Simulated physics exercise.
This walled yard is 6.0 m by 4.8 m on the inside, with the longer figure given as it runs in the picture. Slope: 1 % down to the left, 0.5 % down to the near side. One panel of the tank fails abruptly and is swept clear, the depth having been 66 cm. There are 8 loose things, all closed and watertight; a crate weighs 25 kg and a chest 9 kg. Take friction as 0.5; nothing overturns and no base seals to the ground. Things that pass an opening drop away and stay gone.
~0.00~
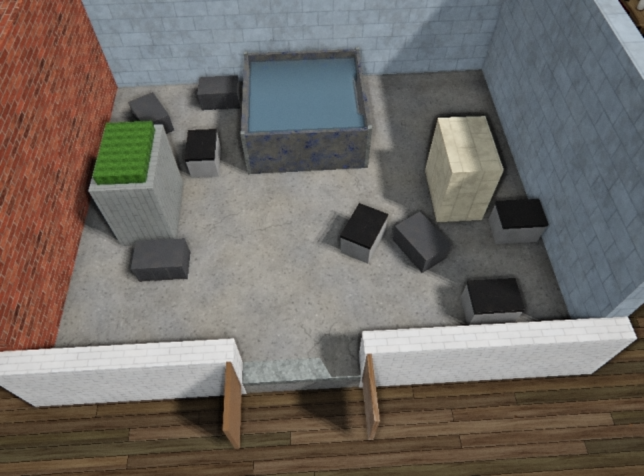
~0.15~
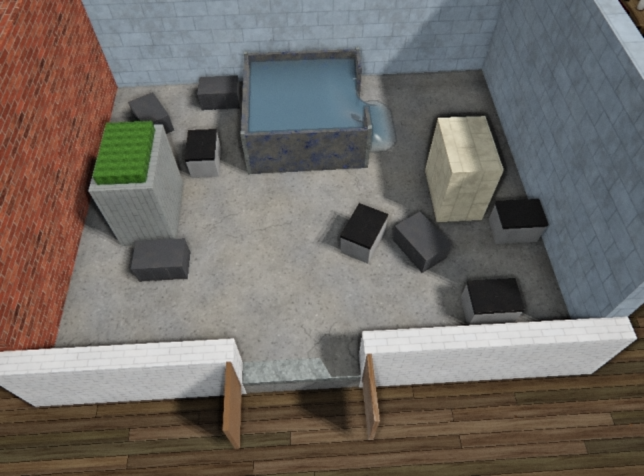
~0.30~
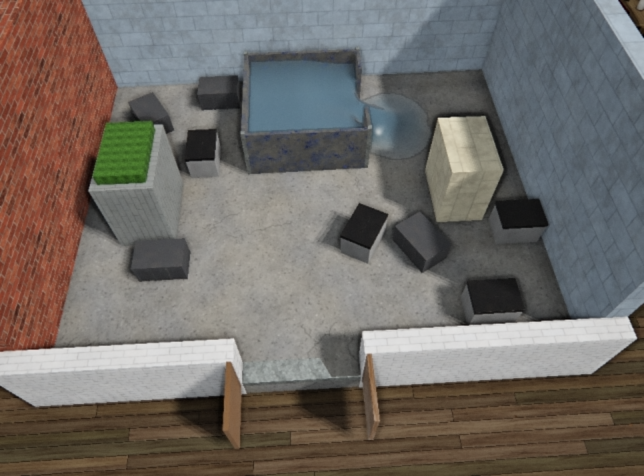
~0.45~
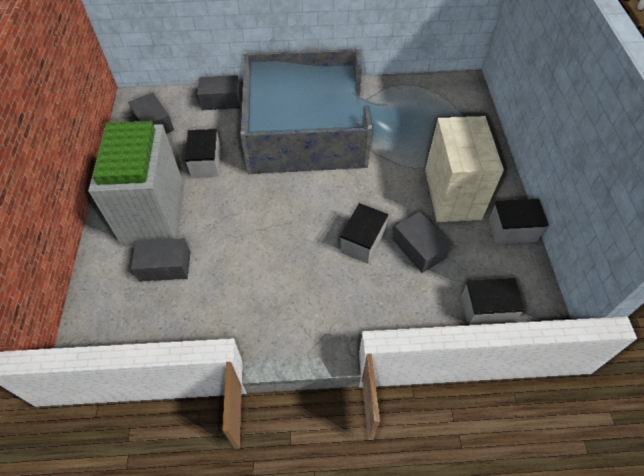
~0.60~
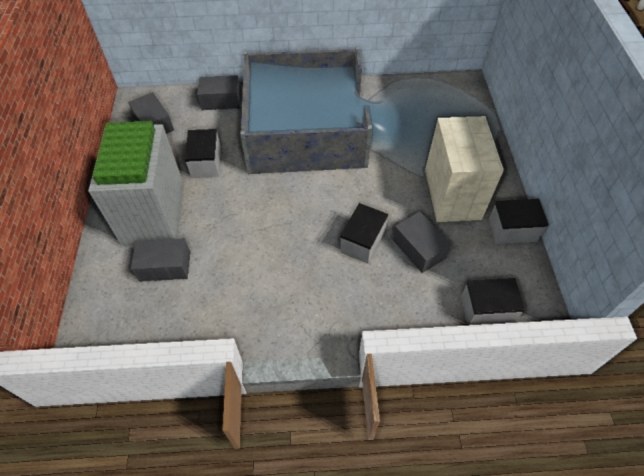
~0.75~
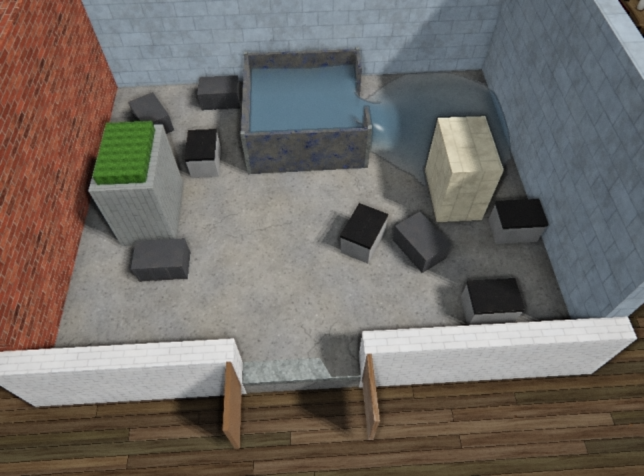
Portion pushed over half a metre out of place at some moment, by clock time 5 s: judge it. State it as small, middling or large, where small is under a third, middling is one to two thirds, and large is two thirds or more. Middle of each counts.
Small.
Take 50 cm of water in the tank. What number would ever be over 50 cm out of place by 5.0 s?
2.
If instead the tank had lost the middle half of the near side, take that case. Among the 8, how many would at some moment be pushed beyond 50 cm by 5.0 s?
Then the count would be 3.
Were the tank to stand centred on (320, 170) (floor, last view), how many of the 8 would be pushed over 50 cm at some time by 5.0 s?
The answer would then be 3.
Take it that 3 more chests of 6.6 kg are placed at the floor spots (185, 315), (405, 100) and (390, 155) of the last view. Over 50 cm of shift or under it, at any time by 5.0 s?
Result, in sequence: Below the mark / above the mark / above the mark.
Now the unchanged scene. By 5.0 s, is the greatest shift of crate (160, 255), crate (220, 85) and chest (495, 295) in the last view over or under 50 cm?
Well, in turn that's not reaching it, not reaching it, topping it.
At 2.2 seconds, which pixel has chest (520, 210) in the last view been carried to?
Around (521, 279).
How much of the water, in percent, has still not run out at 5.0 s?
Some 100 per cent remains.
After 1.1 s 0 of 8 are over 50 cm from their spots; 0 afloat.
After 2.2 s 1 of 8 are over 50 cm from their spots; 0 afloat.
After 3.5 s 2 of 8 are over 50 cm from their spots; 0 afloat.
After 5.0 s 2 of 8 are over 50 cm from their spots, and 2 have been at some point; 1 afloat.
